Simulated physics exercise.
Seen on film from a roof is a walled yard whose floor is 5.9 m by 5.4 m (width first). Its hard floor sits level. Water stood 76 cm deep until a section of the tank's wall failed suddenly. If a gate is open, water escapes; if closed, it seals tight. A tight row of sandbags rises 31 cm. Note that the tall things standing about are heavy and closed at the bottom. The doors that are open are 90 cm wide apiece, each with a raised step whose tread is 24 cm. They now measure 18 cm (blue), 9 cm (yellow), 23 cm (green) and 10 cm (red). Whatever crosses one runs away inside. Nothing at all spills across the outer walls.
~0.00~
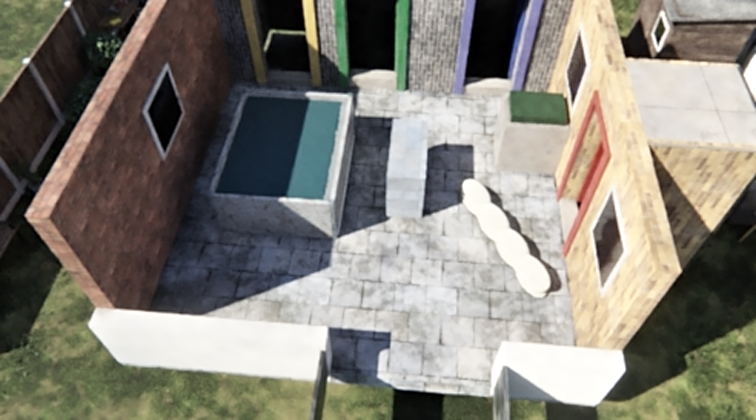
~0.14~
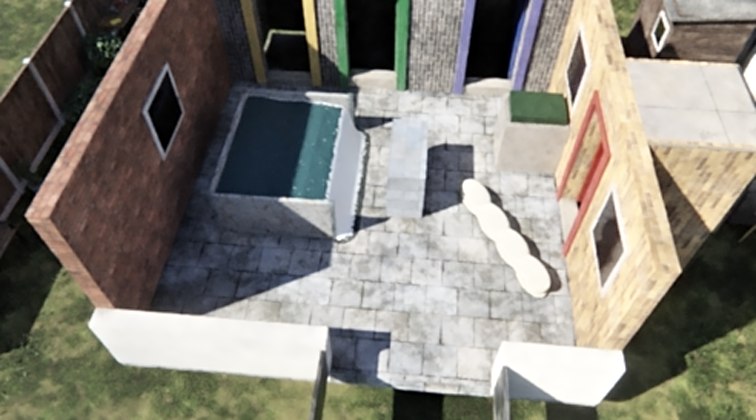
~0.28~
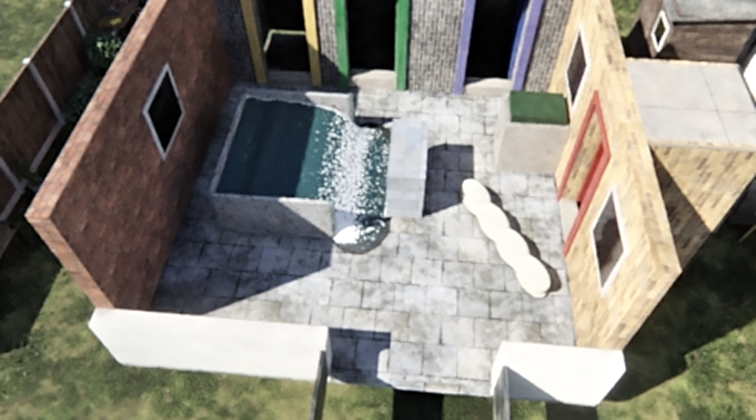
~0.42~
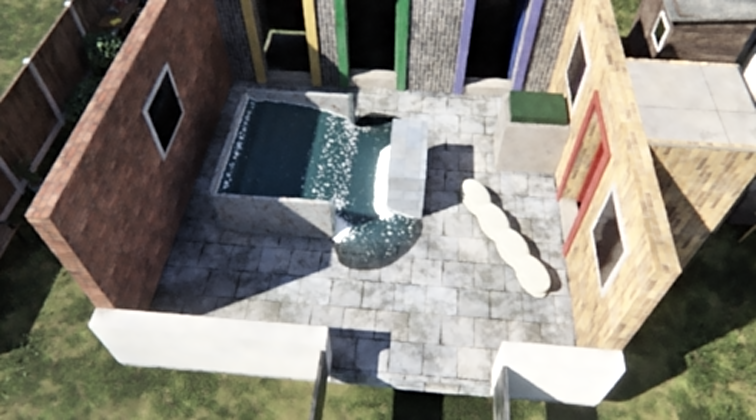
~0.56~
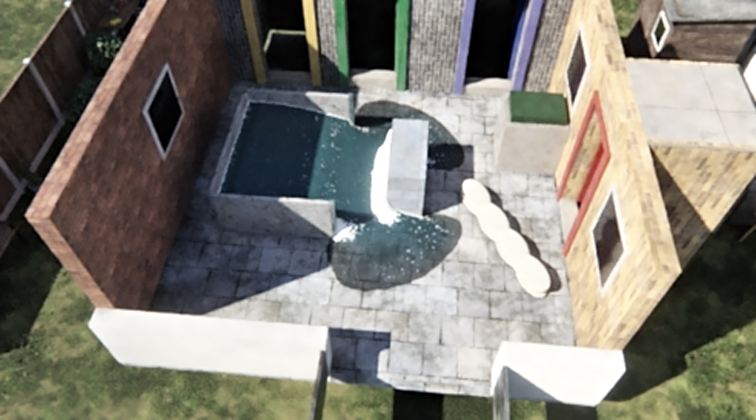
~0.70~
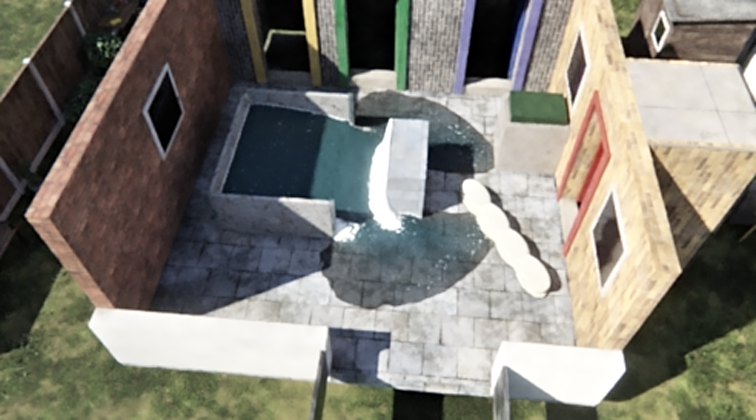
At first, dark water sits still in a raised stone tank on the left of a walled, paved yard. Then the tank's right side opens and water pours out in a white, foamy rush, striking a pale block, parting around it and spreading across the paving on both sides as a thin, dark sheet.
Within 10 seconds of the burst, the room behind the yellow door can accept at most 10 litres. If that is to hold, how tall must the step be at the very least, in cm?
Close to 6.5 cm is just enough.
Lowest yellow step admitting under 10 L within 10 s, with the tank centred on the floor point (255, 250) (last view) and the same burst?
In this case, 6.0 cm or so.
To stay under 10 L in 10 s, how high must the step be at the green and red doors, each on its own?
You'd want about 20 centimetres at green and about 9.0 centimetres at red.
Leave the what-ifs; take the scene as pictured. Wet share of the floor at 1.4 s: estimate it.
Around 45 per cent of the floor.
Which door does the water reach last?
Door: Yellow.
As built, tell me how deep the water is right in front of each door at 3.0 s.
Centimetres: Blue = 23, yellow = 3, green = 13, red = 6.
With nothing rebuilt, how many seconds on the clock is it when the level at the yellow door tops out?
At about 9.0 s.
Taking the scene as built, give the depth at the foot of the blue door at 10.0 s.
About 8.0 cm.
After 1.4 s water covers 45 % of the floor, deepest (49 cm) near (384, 183); it has not reached the yellow door.
After 3.0 s water covers 65 % of the floor, deepest (40 cm) near (544, 139); 3 cm at the yellow door, 0 litres in over its 9 cm step.
After 10.0 s water covers 90 % of the floor, deepest (11 cm) near (538, 177); 7 cm at the yellow door, 1 litre in over its 9 cm step.
At the yellow door as built, the water arrived by 2.4 s and peaked near 9 cm at 9.0 s.
With a step of 5 cm, 18 litres would have come in within the 10 s; with 7 cm, 7 litres. So under 10 litres takes about 6.5 cm.
